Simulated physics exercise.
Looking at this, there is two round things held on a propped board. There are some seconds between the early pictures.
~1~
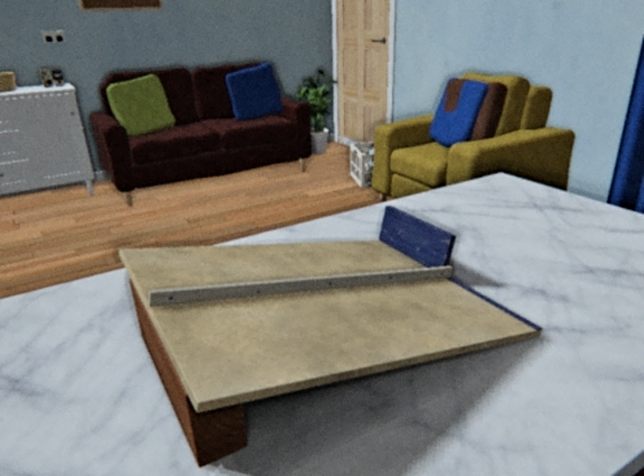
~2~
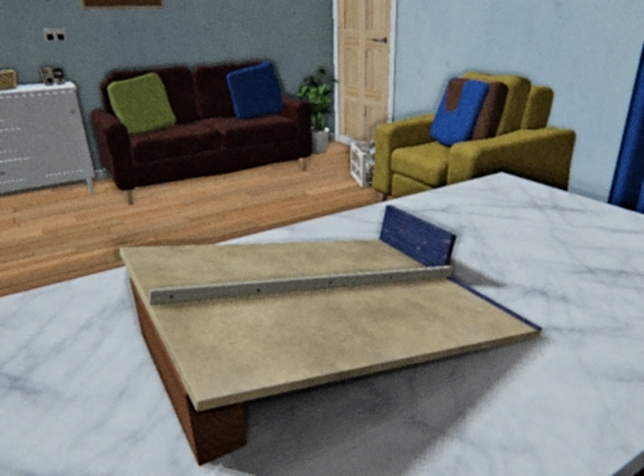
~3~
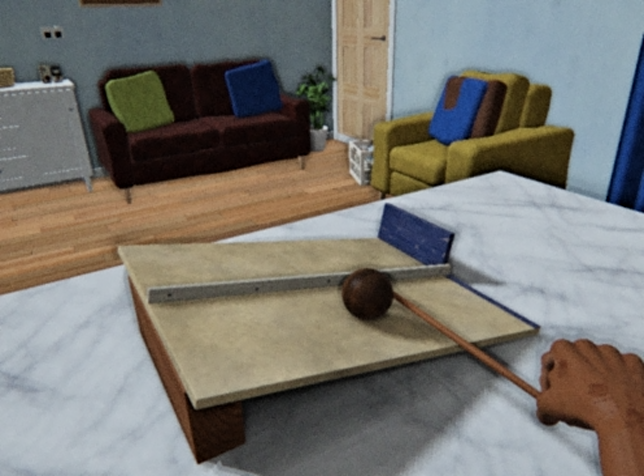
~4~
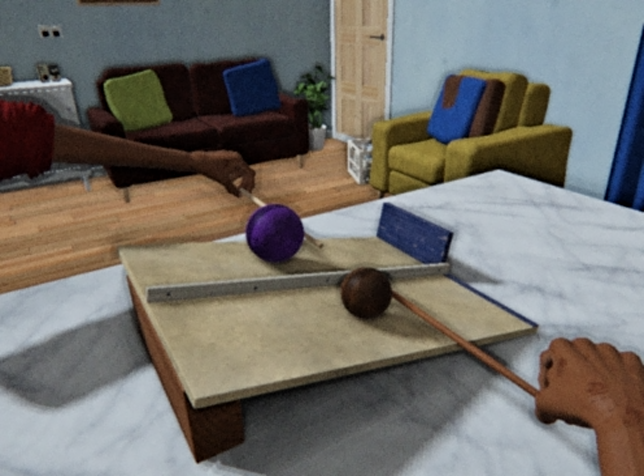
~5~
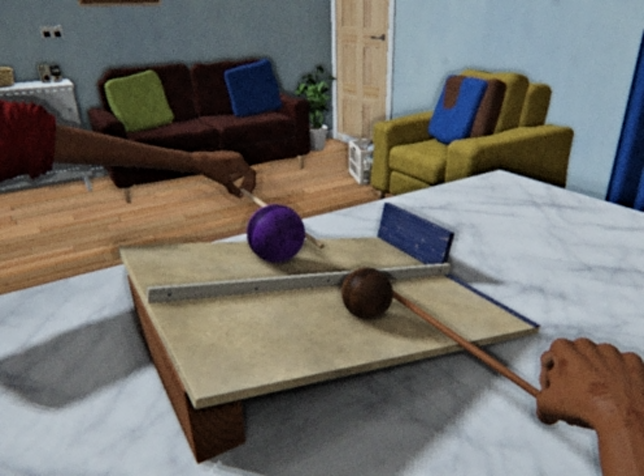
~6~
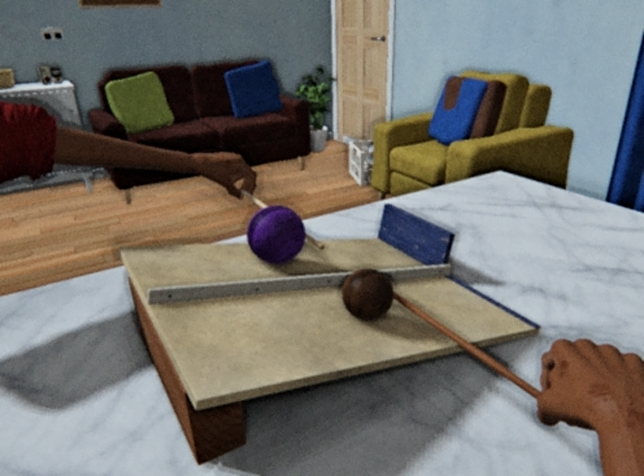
In a living room, two hands with sticks hold brown and purple balls on a ramp.
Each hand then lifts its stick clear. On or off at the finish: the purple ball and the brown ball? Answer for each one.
Taking them one at a time, the purple ball stays put and the brown ball gets past the barrier.
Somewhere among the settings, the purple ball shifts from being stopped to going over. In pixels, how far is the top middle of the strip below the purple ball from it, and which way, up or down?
That's a shift of close to 28 pixels downward.
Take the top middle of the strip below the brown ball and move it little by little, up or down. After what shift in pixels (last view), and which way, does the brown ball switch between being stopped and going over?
Up by around 8 pixels.
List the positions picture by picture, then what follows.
In the first frame, board (332, 269).
In the second frame, board (332, 268).
In the third frame, board (330, 267).
In the fourth frame, held back by the sticks; brown ball (366, 293); board (329, 266).
In the fifth frame, held back by the sticks; purple ball (276, 234); board (330, 266).
In the sixth frame, held back by the sticks; purple ball (277, 235); brown ball (368, 294); board (331, 267).
Then, 0.56 s after the last picture, purple ball rolling on the board near (375, 233); brown ball rolling on the board near (470, 283).
Then, 1.08 s after the last picture, purple ball resting against the strip near (393, 233); brown ball off the board near (618, 238).
By the end, the purple ball stops on the board, near (393, 233); the brown ball rolls off the board.
